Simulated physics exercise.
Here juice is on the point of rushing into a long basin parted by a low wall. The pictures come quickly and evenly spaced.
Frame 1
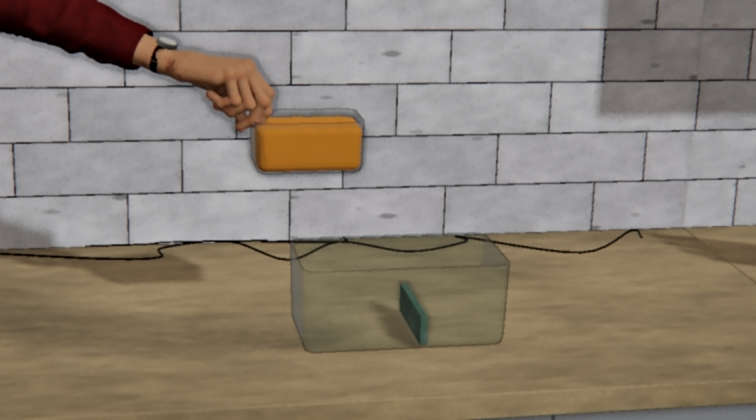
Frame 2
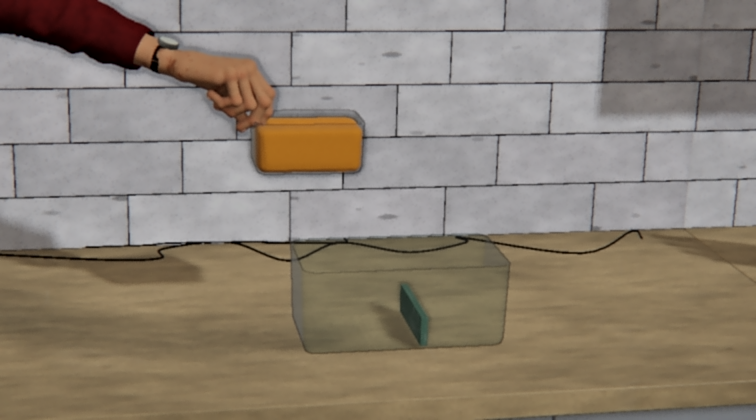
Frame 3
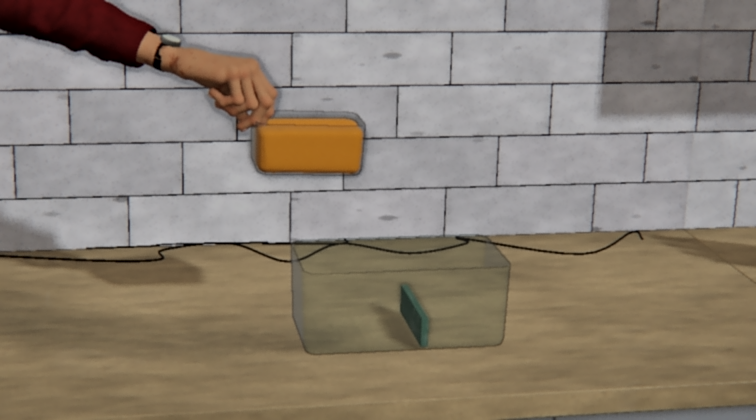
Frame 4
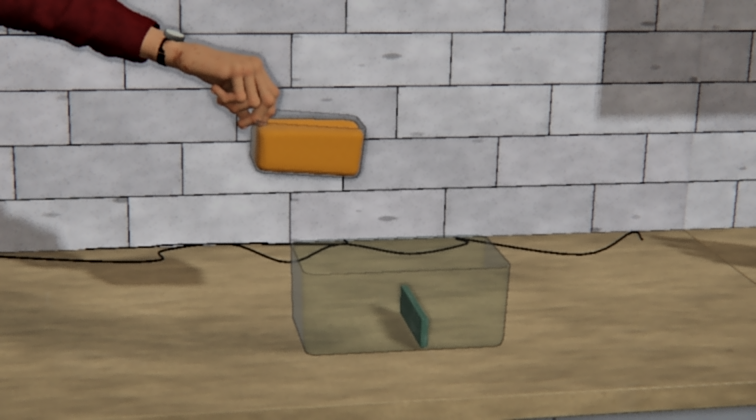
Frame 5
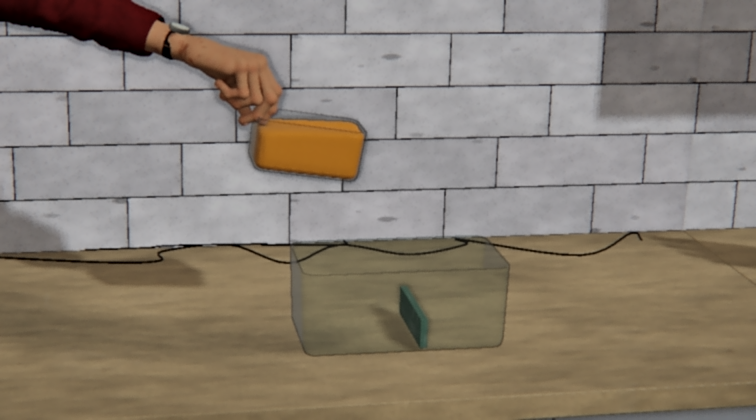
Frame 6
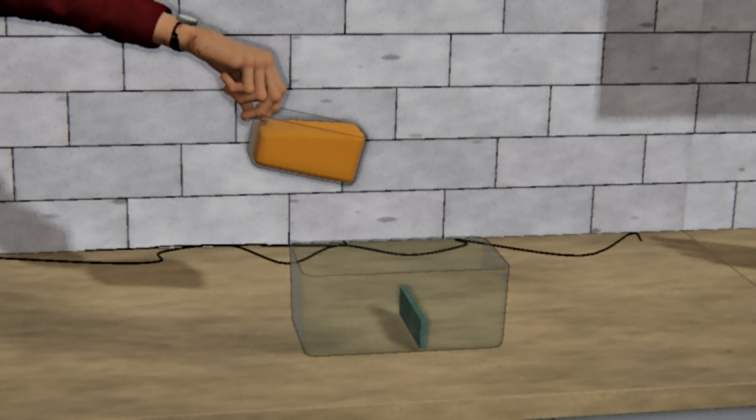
Orange block-shaped container held by a hand from the left, slowly tilting down to the right above a clear, divided basin.
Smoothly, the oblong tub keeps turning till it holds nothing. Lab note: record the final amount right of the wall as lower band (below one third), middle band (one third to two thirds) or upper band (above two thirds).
One third to two thirds.
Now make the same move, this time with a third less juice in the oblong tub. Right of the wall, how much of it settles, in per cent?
Roughly 10 in a hundred.
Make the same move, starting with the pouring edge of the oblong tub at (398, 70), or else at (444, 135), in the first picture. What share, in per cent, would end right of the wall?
Around 70 percent first, around 75 percent second.
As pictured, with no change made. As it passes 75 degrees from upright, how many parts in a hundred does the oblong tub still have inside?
Around 35 in a hundred.
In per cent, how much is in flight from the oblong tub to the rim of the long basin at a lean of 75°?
It works out to about 45 percent.
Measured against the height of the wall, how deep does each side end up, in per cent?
On the left roughly 30, on the right roughly 40.
A moment on, the oblong tub is tipped on its side and 37 per cent is still to pour, 7 is left of the wall and 10 right of it.
Next, the oblong tub is tipped right over and 5 per cent is still to pour, 42 is left of the wall and 46 right of it.
Then the oblong tub is tipped right over and 0 per cent is still to pour, 51 is left of the wall and 46 right of it.
Later the oblong tub is tipped right over and 0 per cent is still to pour, 52 is left of the wall and 46 right of it.
Finally, 52 per cent lies left of the wall, 46 right of it and 3 outside.
